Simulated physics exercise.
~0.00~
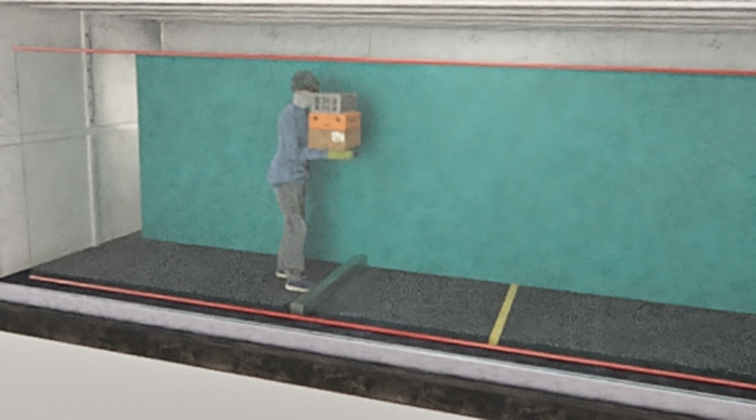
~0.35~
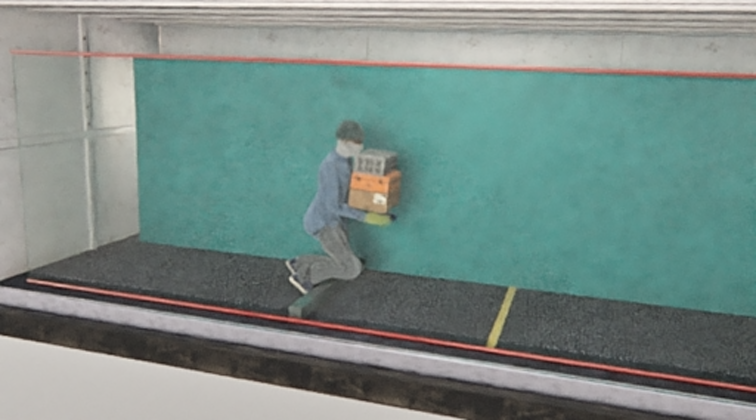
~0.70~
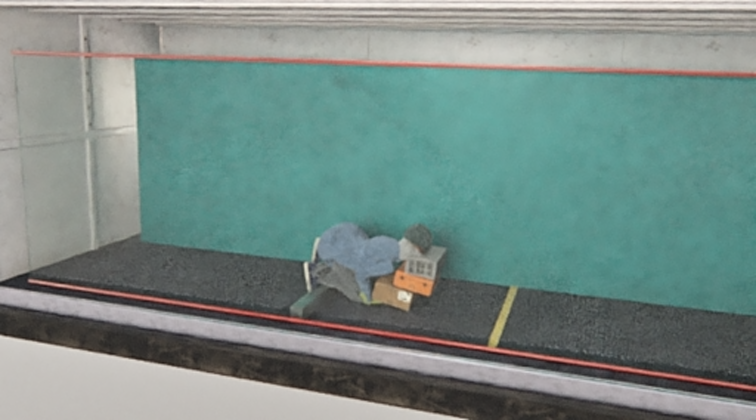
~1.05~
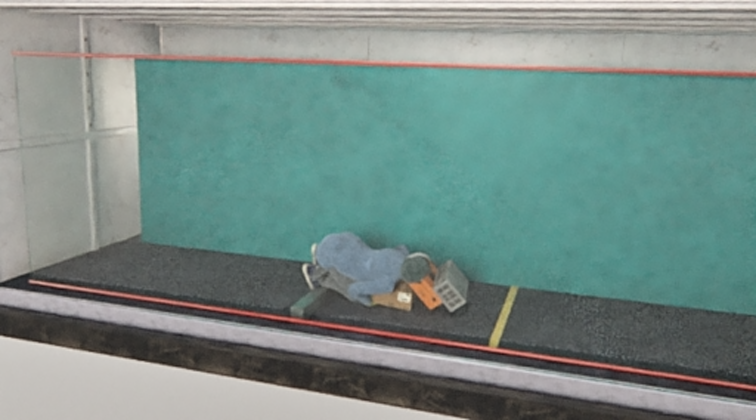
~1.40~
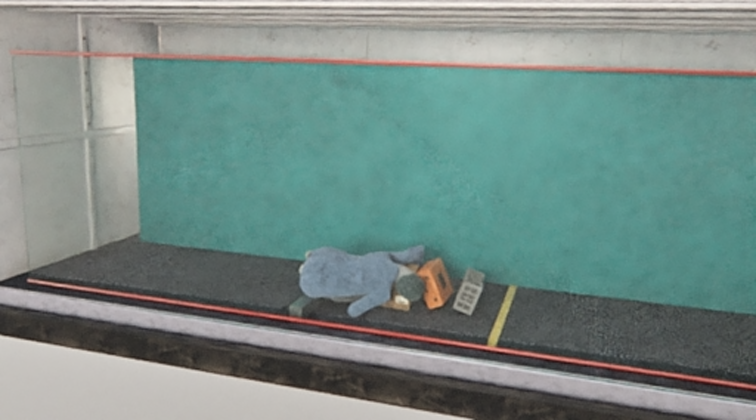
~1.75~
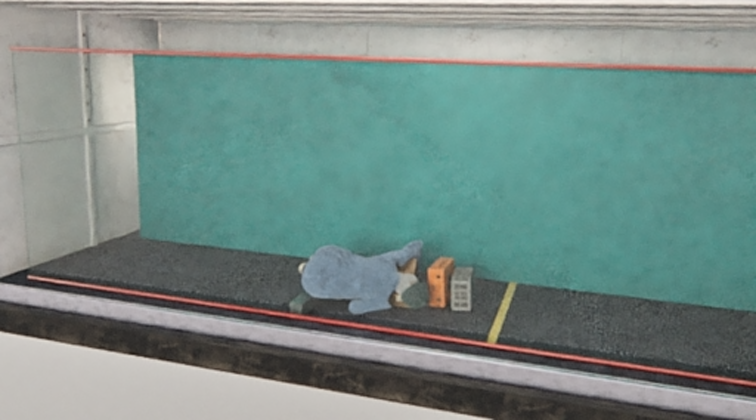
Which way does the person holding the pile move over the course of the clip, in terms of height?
The person moves down, going from standing upright to lying on the dark floor.
